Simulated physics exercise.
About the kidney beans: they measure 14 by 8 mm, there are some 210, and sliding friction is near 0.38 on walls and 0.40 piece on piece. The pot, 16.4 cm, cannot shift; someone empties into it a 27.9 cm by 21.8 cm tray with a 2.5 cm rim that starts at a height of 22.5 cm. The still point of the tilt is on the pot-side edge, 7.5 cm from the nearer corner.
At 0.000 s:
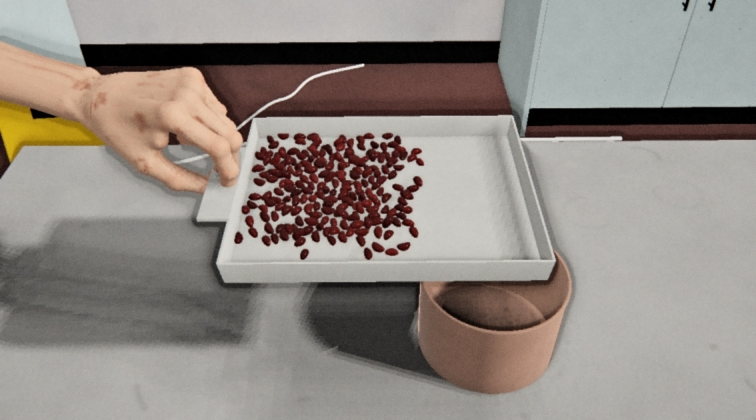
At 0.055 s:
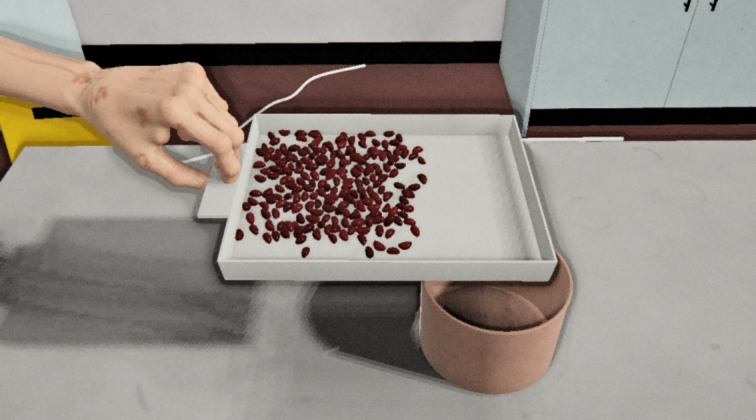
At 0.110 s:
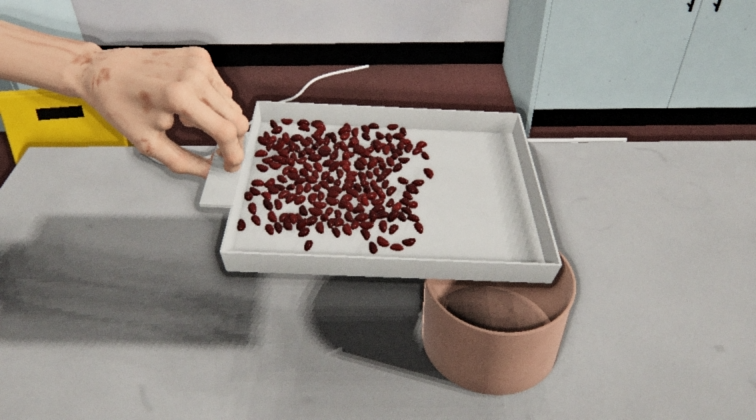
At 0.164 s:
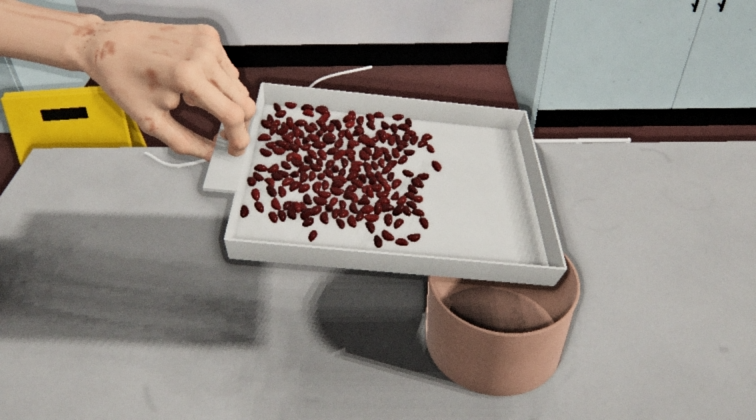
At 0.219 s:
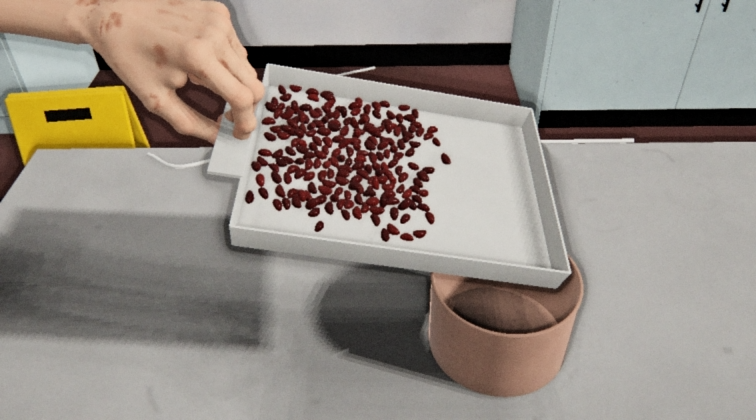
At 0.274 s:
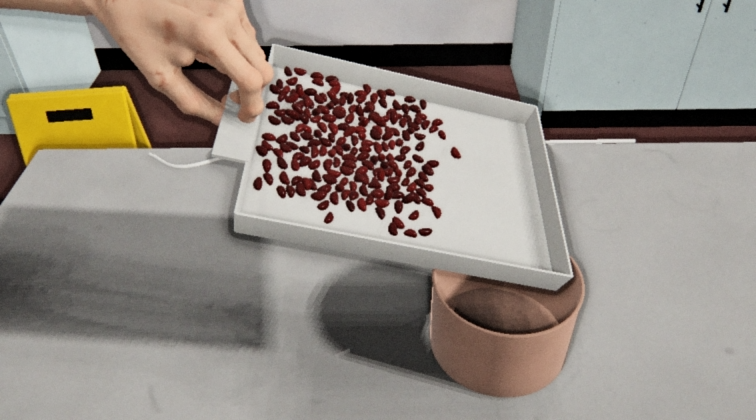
A hand reaches in from the left over a grey tabletop, seen from above and in front, with pale blue cabinets and a dark red band behind. It grips the tab of a shallow white tray of dark red beans gathered toward the left, above a terracotta pot, near a yellow object and white cord. The hand raises the tray's left side, tilting it down rightward, while the beans barely shift across it and the view stays still.
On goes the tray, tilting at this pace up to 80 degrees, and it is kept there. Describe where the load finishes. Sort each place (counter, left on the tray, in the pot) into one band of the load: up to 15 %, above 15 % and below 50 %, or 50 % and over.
Counter: 50 % and over; tray: Between 15 and 50 %; pot: Up to 15 %.
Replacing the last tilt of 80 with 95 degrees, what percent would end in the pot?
0 per cent.
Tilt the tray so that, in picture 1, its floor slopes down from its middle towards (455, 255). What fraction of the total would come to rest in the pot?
About 0 per cent.
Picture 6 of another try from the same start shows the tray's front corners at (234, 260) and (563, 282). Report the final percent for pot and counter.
Final per cent - pot 0, counter 65.
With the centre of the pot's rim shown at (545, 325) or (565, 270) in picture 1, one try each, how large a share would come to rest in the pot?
About 55 percent the first time and about 5 percent the second.
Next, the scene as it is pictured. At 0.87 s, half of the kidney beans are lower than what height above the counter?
About 22 centimetres.
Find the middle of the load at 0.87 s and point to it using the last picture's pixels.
Approximately (570, 265) in the final picture.
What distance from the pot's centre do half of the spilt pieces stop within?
Distance: Roughly 20 cm.
After 0.63 s, tilt 48 degrees; the tray holds 100 %, the pot 0 %.
After 0.87 s, tilt 68 degrees; the tray holds 65 %, the pot 0 %.
After 1.22 s, tilt 80 degrees; the tray holds 40 %, the pot 0 %.
At rest (2.8 s), counter 65 %, tray 35 %, pot 0 %.
